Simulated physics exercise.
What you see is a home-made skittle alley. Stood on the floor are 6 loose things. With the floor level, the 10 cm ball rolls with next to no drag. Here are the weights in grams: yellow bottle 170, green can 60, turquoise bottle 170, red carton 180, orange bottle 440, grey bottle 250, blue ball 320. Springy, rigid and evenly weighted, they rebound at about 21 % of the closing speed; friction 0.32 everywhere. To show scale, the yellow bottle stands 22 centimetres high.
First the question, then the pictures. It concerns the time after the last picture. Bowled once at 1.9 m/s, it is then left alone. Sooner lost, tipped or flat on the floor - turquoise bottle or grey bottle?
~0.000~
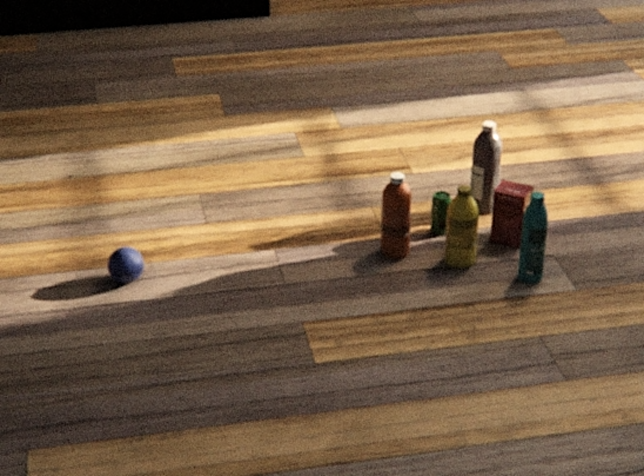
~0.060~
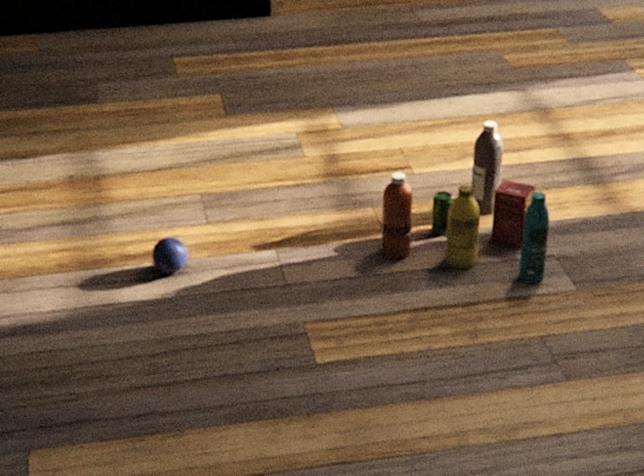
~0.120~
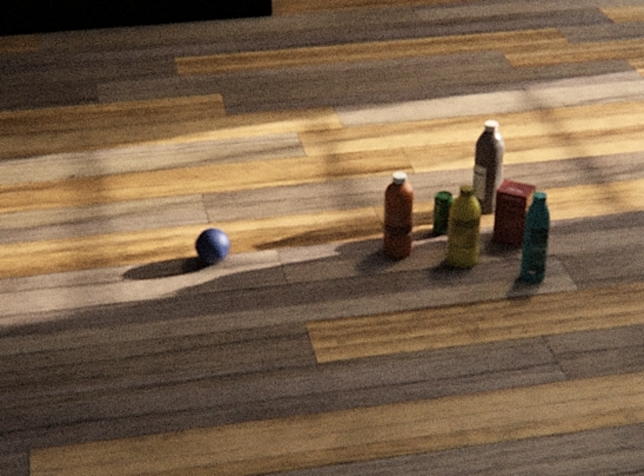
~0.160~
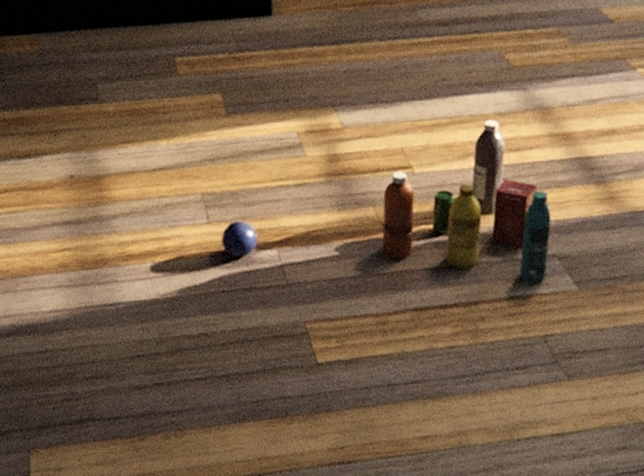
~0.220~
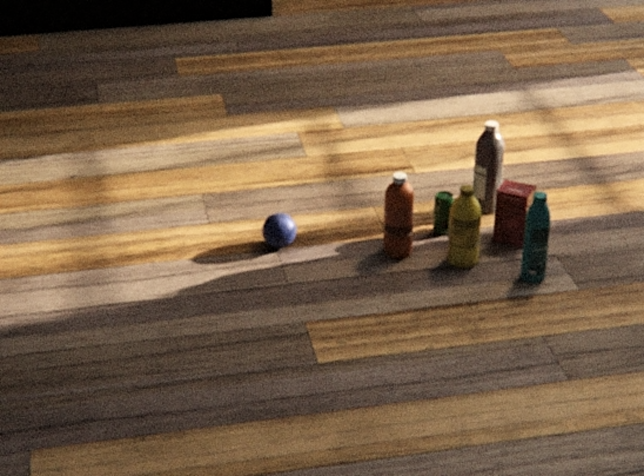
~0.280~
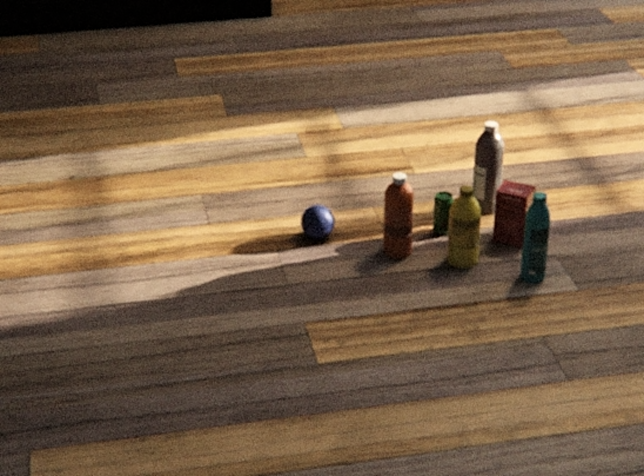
It is the latter of the two.
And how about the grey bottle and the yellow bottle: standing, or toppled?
Here's how it ends: The grey bottle comes down, and the yellow bottle never goes down.
After 0.58 s, ball has run 108 cm; blue ball near (481, 179); grey bottle leaning 19° near (503, 166).
After 0.88 s, ball has run 150 cm; blue ball near (577, 138); grey bottle leaning 24° near (552, 173).
After 1.28 s, grey bottle on its side near (593, 215).
By the end (1.5 s), tipped over on the floor, grey bottle; the other 5 in place, give or take 8 cm. Seen from the same camera at the end, turquoise bottle near (536, 237), grey bottle near (593, 215). Turquoise bottle was never lost; grey bottle went at 0.94 s.
